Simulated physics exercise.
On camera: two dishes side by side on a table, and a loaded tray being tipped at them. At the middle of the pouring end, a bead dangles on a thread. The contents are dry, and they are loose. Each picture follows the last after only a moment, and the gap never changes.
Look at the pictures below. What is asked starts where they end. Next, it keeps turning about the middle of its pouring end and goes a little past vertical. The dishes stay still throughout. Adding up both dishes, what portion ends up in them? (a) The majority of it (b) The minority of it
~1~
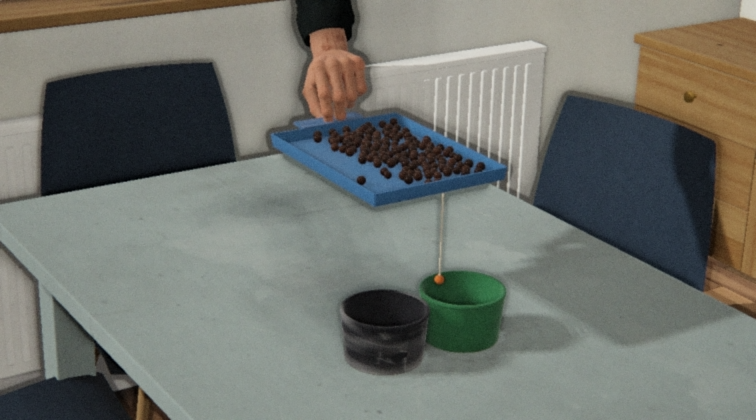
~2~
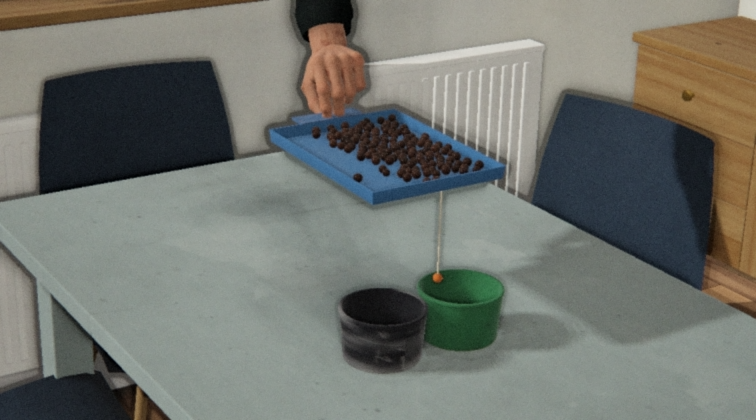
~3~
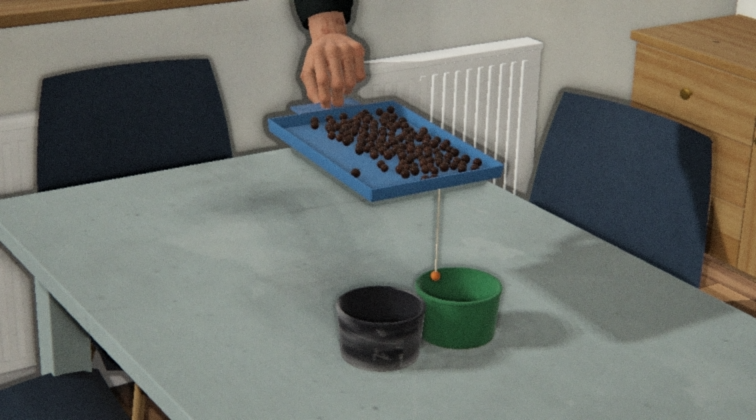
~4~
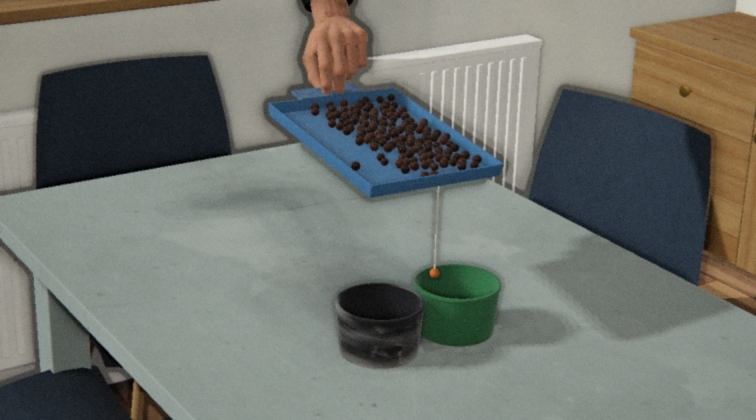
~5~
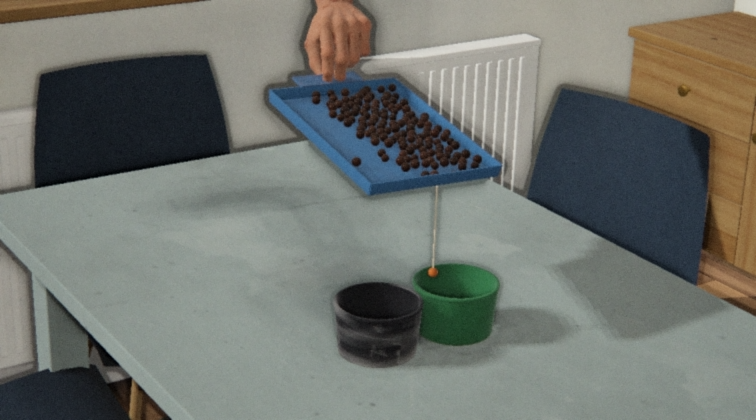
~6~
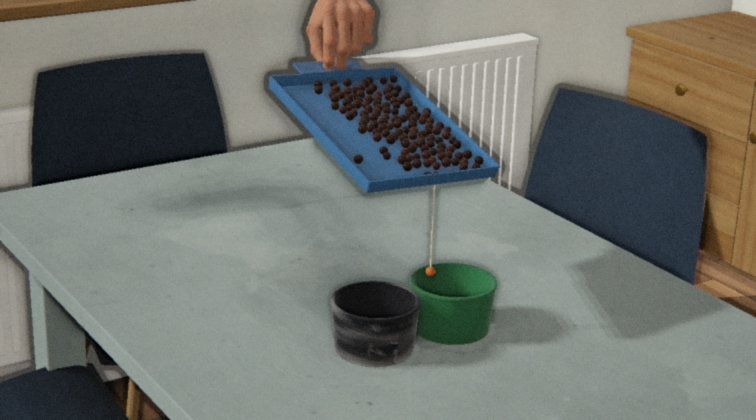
(b) The minority of it.
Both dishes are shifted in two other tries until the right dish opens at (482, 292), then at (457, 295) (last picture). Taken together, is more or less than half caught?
In the first position a majority, in the second a minority.
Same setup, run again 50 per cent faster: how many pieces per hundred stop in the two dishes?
It would be close to 30 per cent.
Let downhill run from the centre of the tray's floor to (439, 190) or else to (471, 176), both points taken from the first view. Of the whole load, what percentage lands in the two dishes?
The first comes to 20 %, while the second comes to 40 %.
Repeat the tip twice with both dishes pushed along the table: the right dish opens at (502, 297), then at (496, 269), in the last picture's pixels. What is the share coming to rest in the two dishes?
Approximately 60 percent, followed by approximately 50 percent.
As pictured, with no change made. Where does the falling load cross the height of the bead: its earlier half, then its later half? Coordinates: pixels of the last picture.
About (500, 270) to begin with, then about (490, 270).
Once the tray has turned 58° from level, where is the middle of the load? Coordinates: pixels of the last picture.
Near (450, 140).
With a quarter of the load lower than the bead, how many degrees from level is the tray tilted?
About 100 degrees.
Soon, tray tipped steeply; all on the tray.
A while on, tray tipped right over; about two thirds on the tray; a stray few in the right dish; a stray few outside both; about a quarter in the air.
Towards the end, tray tipped past a quarter turn; a stray few in the left dish; about a quarter in the right dish; most outside both.
Finally, tray tipped past a quarter turn; a stray few in the left dish; about a quarter in the right dish; most outside both.
